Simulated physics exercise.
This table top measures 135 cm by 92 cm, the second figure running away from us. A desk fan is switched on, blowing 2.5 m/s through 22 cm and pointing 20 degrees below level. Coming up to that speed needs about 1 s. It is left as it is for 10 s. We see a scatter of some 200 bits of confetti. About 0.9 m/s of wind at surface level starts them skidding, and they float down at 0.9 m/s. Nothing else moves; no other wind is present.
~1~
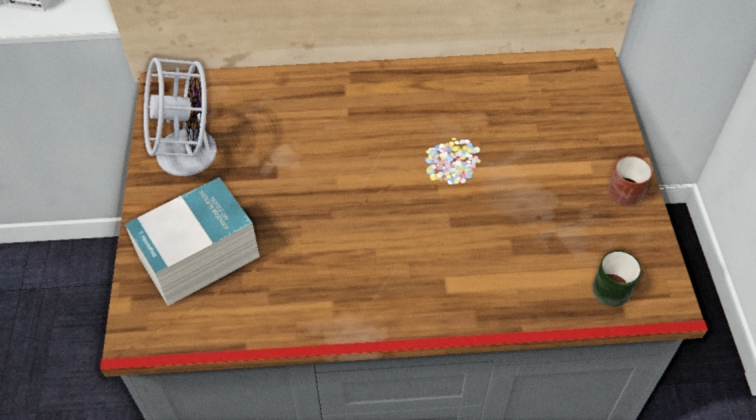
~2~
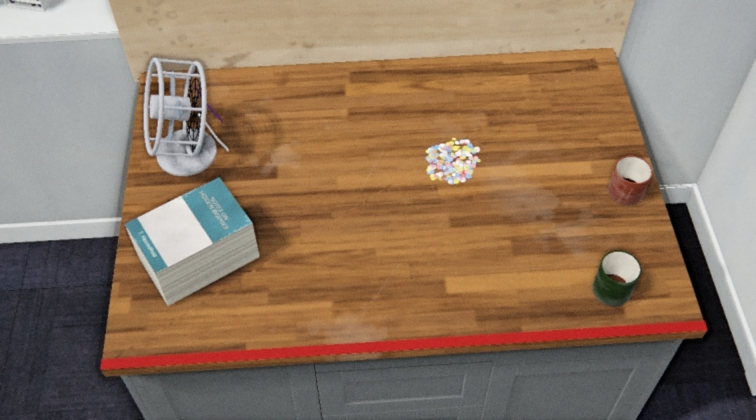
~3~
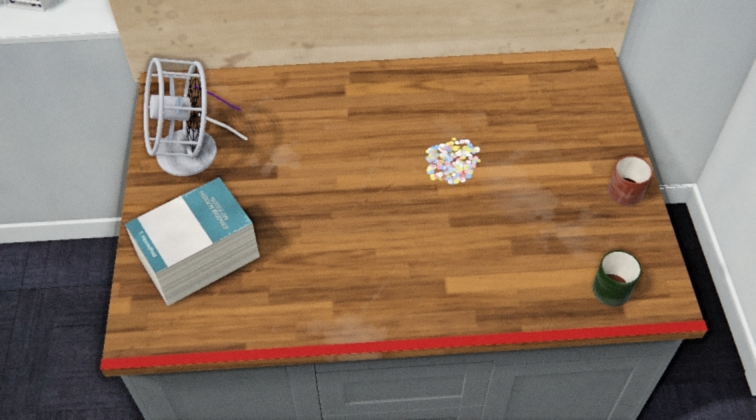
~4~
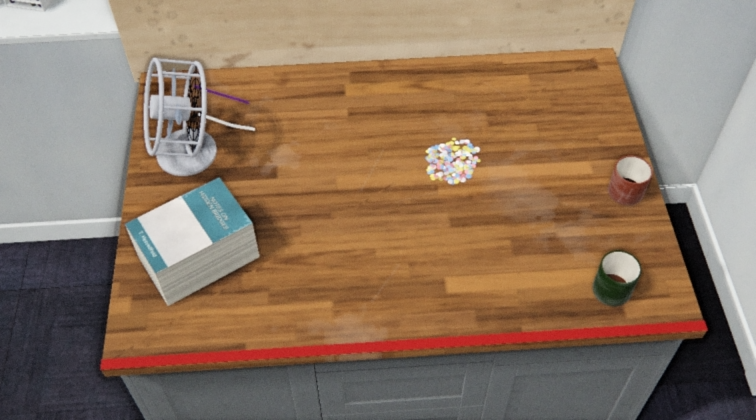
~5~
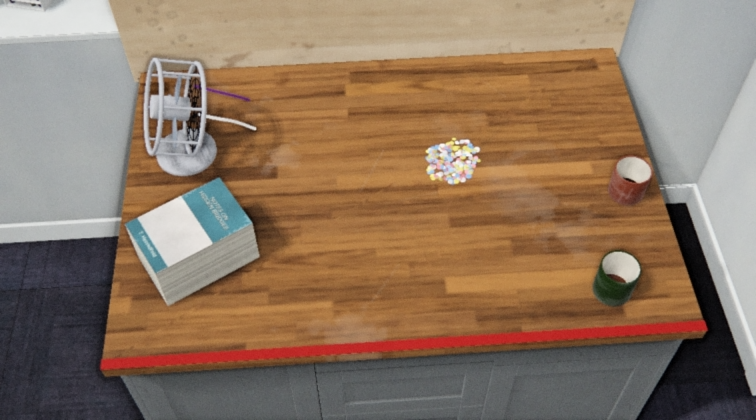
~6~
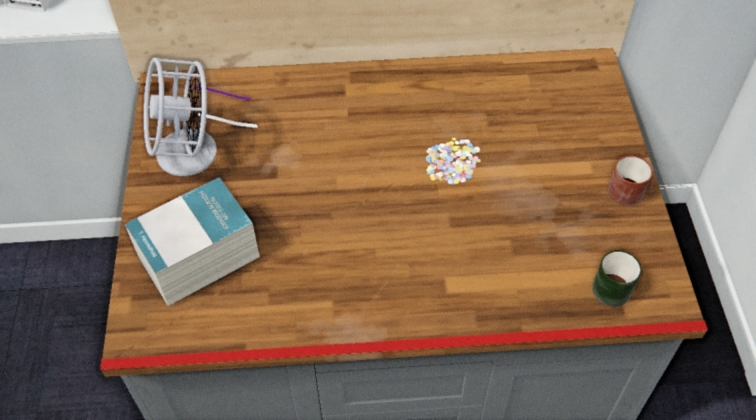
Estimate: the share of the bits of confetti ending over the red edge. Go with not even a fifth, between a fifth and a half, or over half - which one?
The amount is smaller than one fifth.
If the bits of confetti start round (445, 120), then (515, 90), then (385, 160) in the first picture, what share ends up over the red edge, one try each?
Going through the three spots in order, you'd get 0 percent, 0 percent and 0 percent.
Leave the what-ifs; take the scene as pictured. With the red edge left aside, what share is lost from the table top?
80 %.
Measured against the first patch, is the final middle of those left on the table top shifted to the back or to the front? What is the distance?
The middle ends nearer the front end, some 20 cm from where the patch began.
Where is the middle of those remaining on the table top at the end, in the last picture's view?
Roughly at (627, 212).
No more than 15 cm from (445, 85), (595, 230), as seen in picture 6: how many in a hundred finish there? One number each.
0 %, 15 %.
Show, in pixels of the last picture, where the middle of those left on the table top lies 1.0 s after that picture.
Somewhere about (613, 192), I'd say.
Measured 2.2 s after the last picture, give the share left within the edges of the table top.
Roughly 30 %.
Then, 1.0 s after the last picture, 0 % are over the red edge; the middle of those still in play is near (613, 192); 12 % have settled or left.
Then, 2.2 s after the last picture, 0 % are over the red edge; the middle of those still in play is near (613, 192); 76 % have settled or left.
Then, 4.6 s after the last picture, 0 % are over the red edge; the middle of those still in play is near (614, 194); 80 % have settled or left.
Then, 9.1 s after the last picture, at the end, 0 % are over the red edge; the middle of those still in play is near (627, 212).
